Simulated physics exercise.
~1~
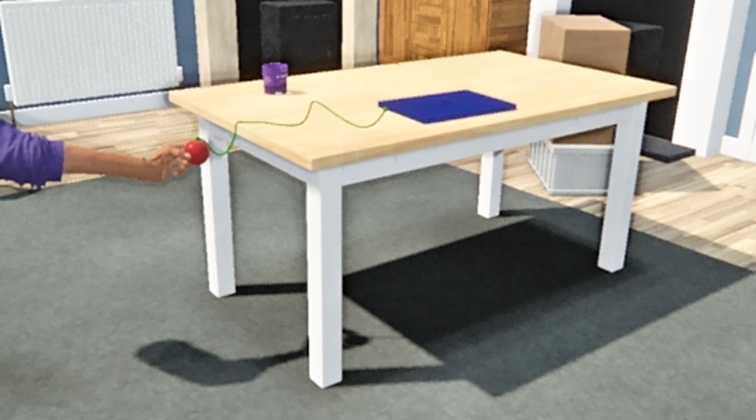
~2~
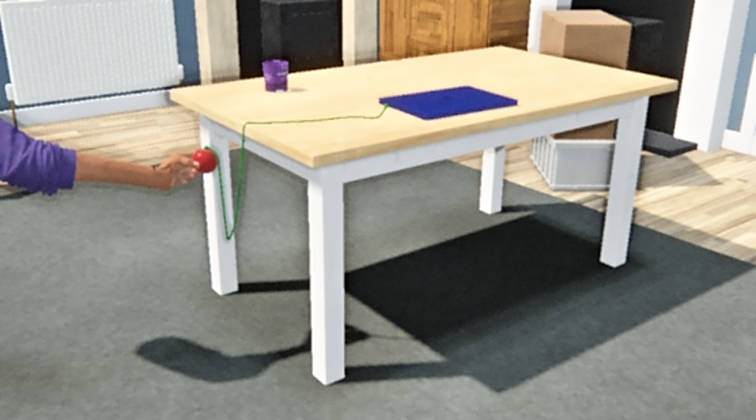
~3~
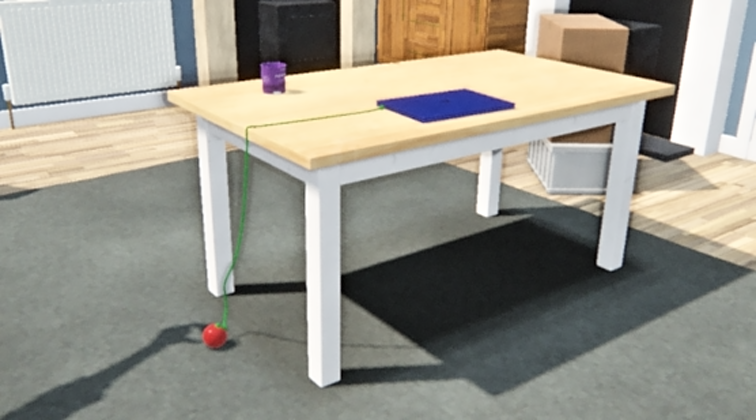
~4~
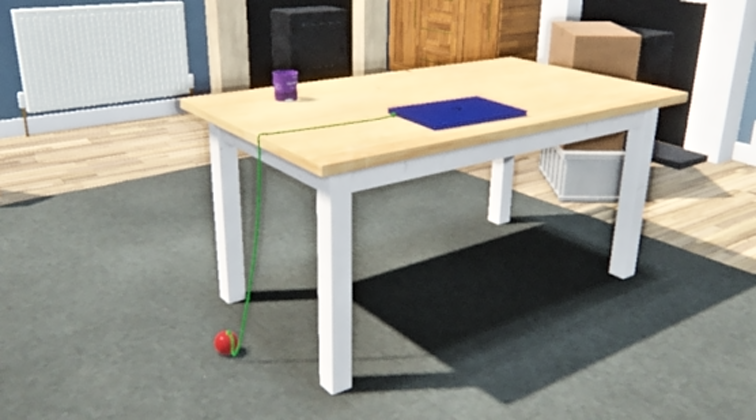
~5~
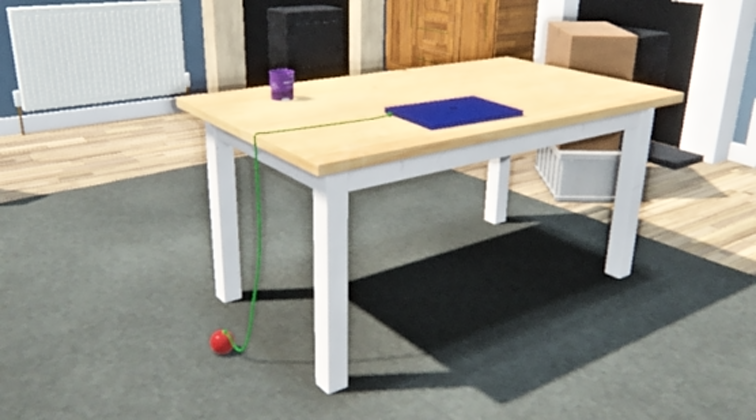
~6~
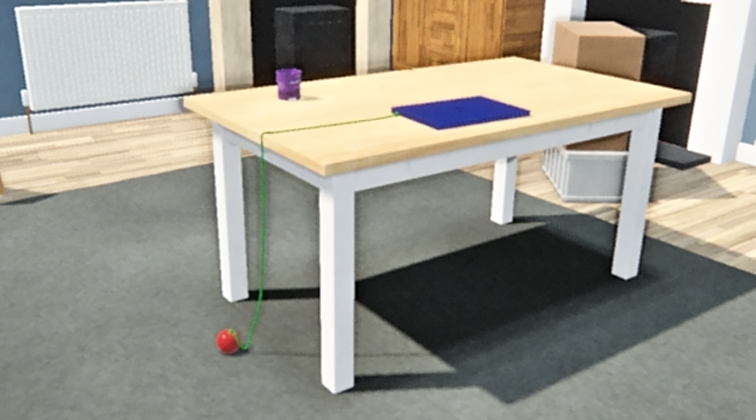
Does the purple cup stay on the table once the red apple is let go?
Yes, the purple cup remains where it stands on the table. The red apple drops all the way to the floor, and the string to the blue laptop does not disturb the cup.
At the start, a hand in a purple sleeve holds a small red apple just off the left edge of a wooden table, with a green string running from it across the tabletop to a flat blue laptop. A purple cup stands near the back of the table. The hand shifts slightly to the right and the string sags in a loop below the edge. Then the hand lets go and draws away, and the apple drops to the floor, trailing the string down. It ends with the apple resting on the floor, while the laptop and the cup remain in place.
